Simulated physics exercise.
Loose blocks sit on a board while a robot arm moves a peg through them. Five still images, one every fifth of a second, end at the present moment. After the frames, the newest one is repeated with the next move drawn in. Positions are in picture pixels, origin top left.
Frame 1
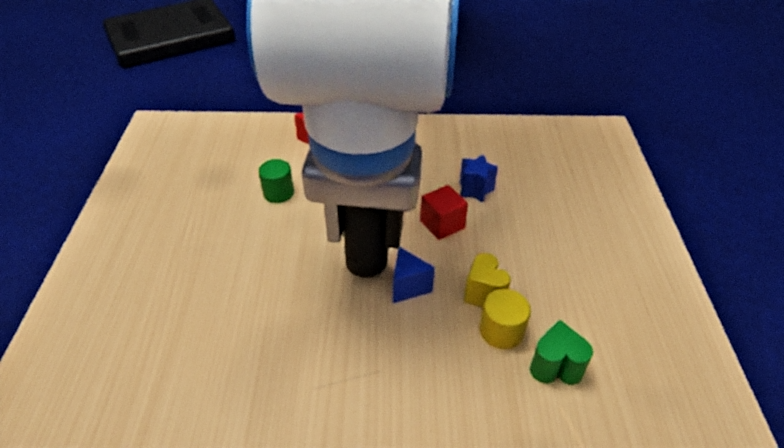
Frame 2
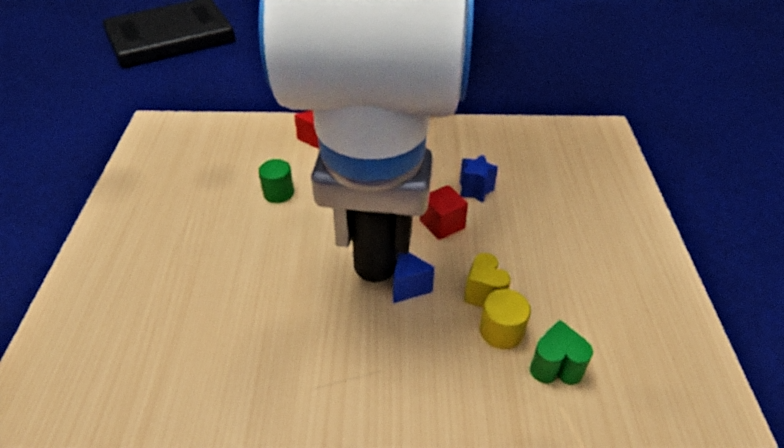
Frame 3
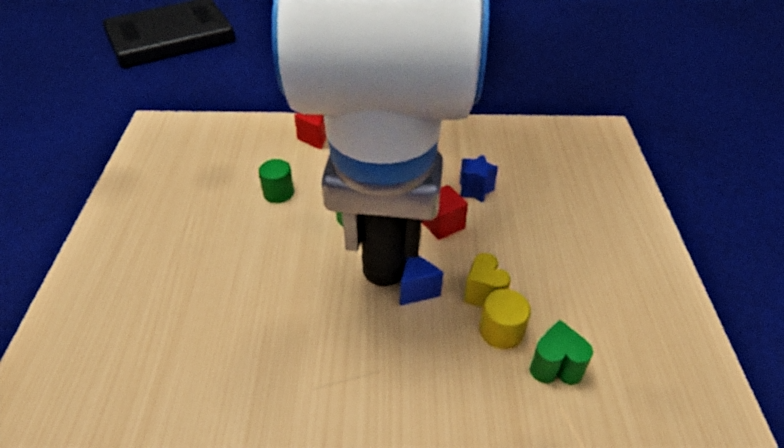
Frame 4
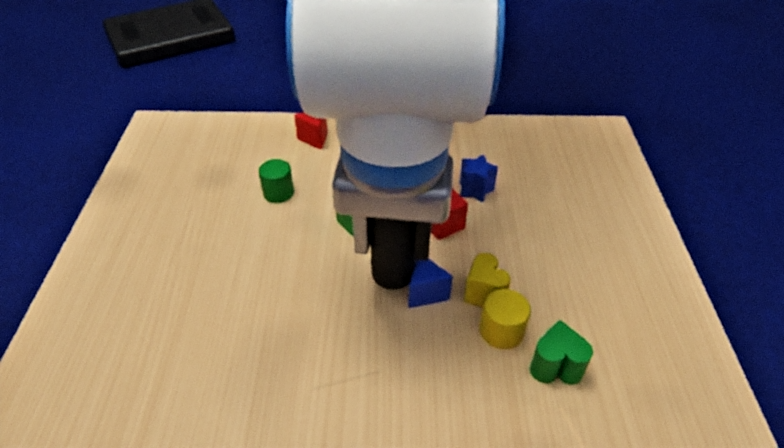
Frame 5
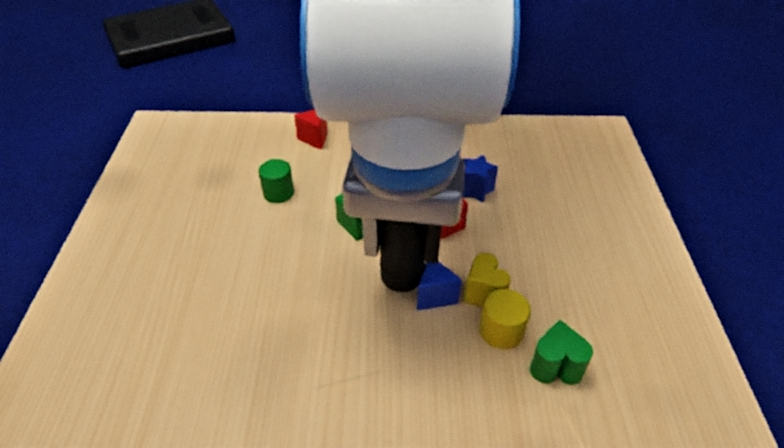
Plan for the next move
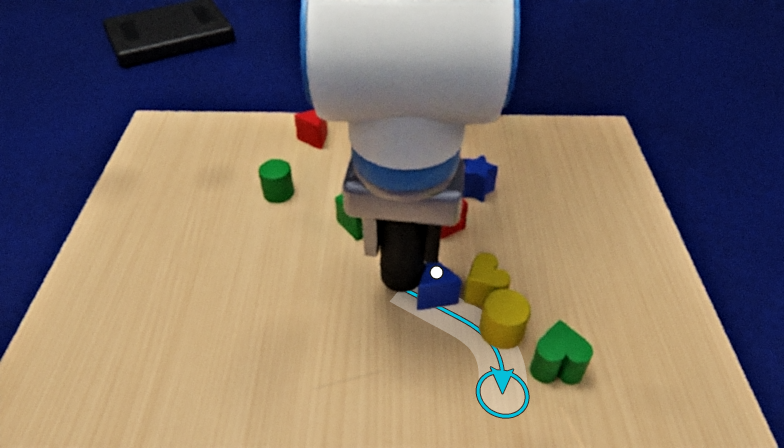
On a wooden board, a robot arm's black peg nudging a blue triangular block slightly rightward, close to a still yellow heart.
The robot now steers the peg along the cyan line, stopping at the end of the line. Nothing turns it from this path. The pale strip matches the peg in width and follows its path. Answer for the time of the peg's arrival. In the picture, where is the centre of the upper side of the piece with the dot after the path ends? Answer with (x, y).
At the end it should sit near (514, 290).
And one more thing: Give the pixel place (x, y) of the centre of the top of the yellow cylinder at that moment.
(546, 315)
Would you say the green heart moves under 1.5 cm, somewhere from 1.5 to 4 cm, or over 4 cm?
Range: Under 1.5 cm.
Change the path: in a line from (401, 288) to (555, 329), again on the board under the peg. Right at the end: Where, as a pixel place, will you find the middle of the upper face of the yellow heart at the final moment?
Near (533, 260).
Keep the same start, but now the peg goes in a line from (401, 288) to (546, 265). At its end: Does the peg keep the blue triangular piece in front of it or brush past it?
The peg loses it on the way.
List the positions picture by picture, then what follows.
In the first frame, peg tip (367, 263); block tops, blue triangular piece (409, 263); yellow heart (489, 270); yellow cylinder (508, 306); green heart (564, 344).
In the second frame, peg (375, 267); blocks unchanged.
In the third frame, peg (384, 271); blue triangular piece (418, 266).
In the fourth frame, peg (393, 274); blue triangular piece (427, 270).
In the fifth frame, peg (402, 276); blue triangular piece (437, 272); yellow heart (489, 270); yellow cylinder (508, 306); green heart (564, 344).
Path on the board, from (401, 288) over (447, 312) and (491, 343) to (503, 393); the dot is on the blue triangular piece.
The first path, step by step. One third of the way, peg (450, 301); blue triangular piece (491, 292), turned 25° anticlockwise; yellow heart (503, 266), turned 30° anticlockwise; yellow cylinder (525, 312).
Two thirds of the way, peg (494, 332); blue triangular piece (514, 290), turned 45° anticlockwise; yellow heart (508, 262), turned 45° anticlockwise; yellow cylinder (546, 315); green heart (572, 350).
At the end, peg (505, 383); blue triangular piece (514, 290), turned 45° anticlockwise; yellow heart (508, 262), turned 45° anticlockwise; yellow cylinder (546, 315); green heart (572, 350).
